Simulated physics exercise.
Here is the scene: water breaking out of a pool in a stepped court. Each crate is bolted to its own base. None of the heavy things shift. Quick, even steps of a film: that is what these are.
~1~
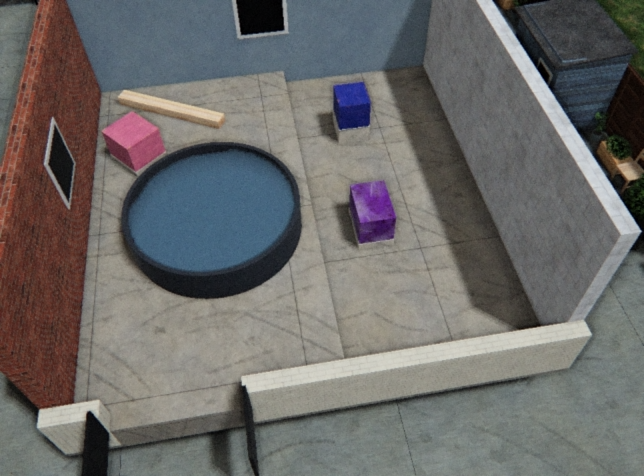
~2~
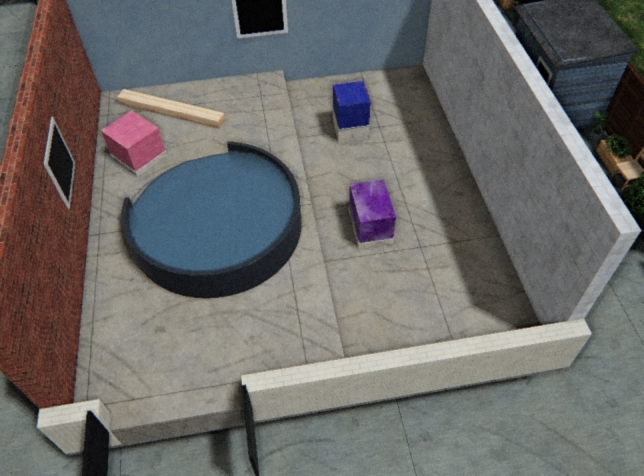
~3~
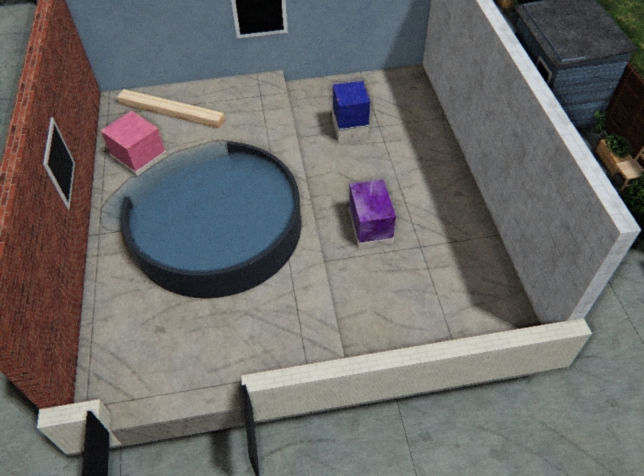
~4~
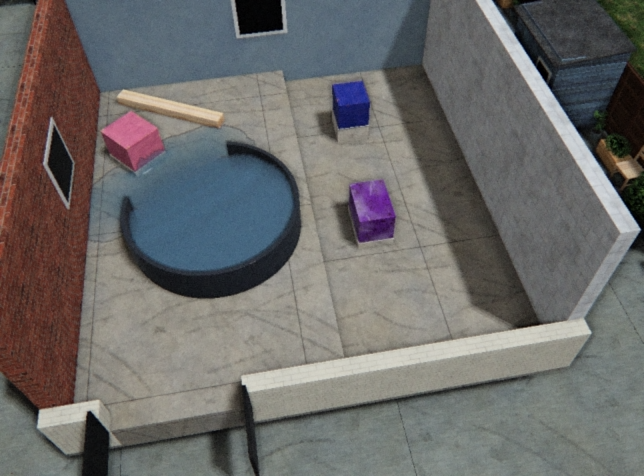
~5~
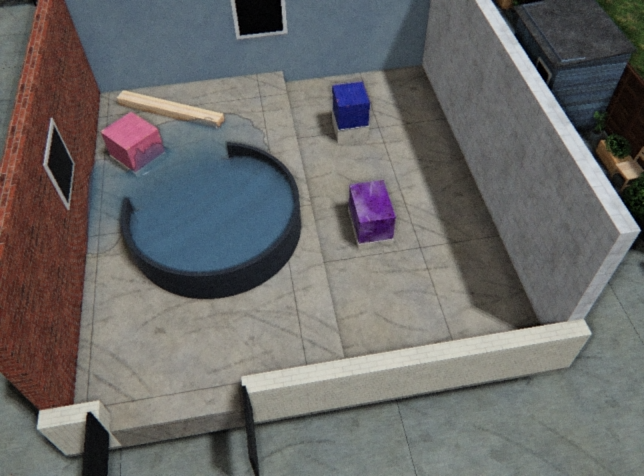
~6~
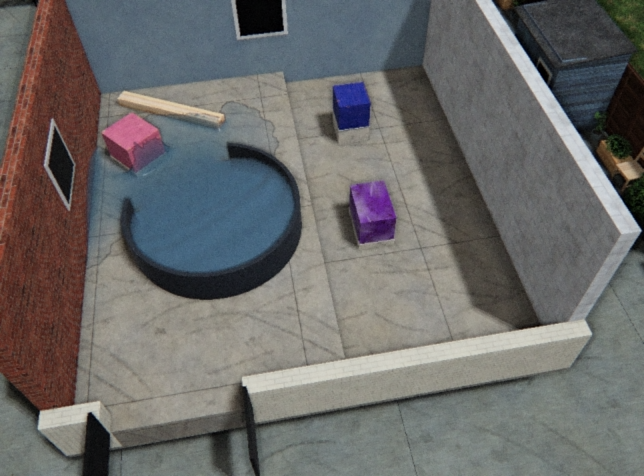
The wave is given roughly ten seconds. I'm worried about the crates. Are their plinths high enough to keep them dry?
One by one: The purple crate is protected; the blue crate is protected; the pink crate is exposed.
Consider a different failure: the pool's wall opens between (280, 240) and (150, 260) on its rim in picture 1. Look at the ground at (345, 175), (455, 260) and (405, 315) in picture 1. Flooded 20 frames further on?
Well, the first one's left untouched, the second's sodden, and the third's sodden.
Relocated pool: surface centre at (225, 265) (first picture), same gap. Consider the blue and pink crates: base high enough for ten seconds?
Taking each in turn, blue crate stays clear, while pink crate gets flooded.
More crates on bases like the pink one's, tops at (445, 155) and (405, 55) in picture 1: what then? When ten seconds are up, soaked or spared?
For the first position it is reached; for the second it is reached.
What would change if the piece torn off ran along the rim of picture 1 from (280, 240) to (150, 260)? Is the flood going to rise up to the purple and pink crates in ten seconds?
My take: The purple one stays clear, while the pink one stays clear.
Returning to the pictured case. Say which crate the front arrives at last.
My pick is the crate marked purple.
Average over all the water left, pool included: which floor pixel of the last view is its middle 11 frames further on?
It's close to (183, 184).
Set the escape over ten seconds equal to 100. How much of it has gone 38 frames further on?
It comes to around 45 per cent.
A moment on, water covers 20 % of the floor; the purple crate not reached, the blue crate not reached, the pink crate water round its plinth.
Next, water covers 30 % of the floor; the purple crate not reached, the blue crate not reached, the pink crate water round its plinth.
Then, water covers 45 % of the floor; the purple crate not reached, the blue crate water round its plinth, the pink crate water round its plinth.
Later, water covers 70 % of the floor; the purple crate water round its plinth, the blue crate water round its plinth, the pink crate water round its plinth.
In the end, water covers 90 % of the floor; the purple crate stayed above the water, the blue crate stayed above the water, the pink crate was topped.
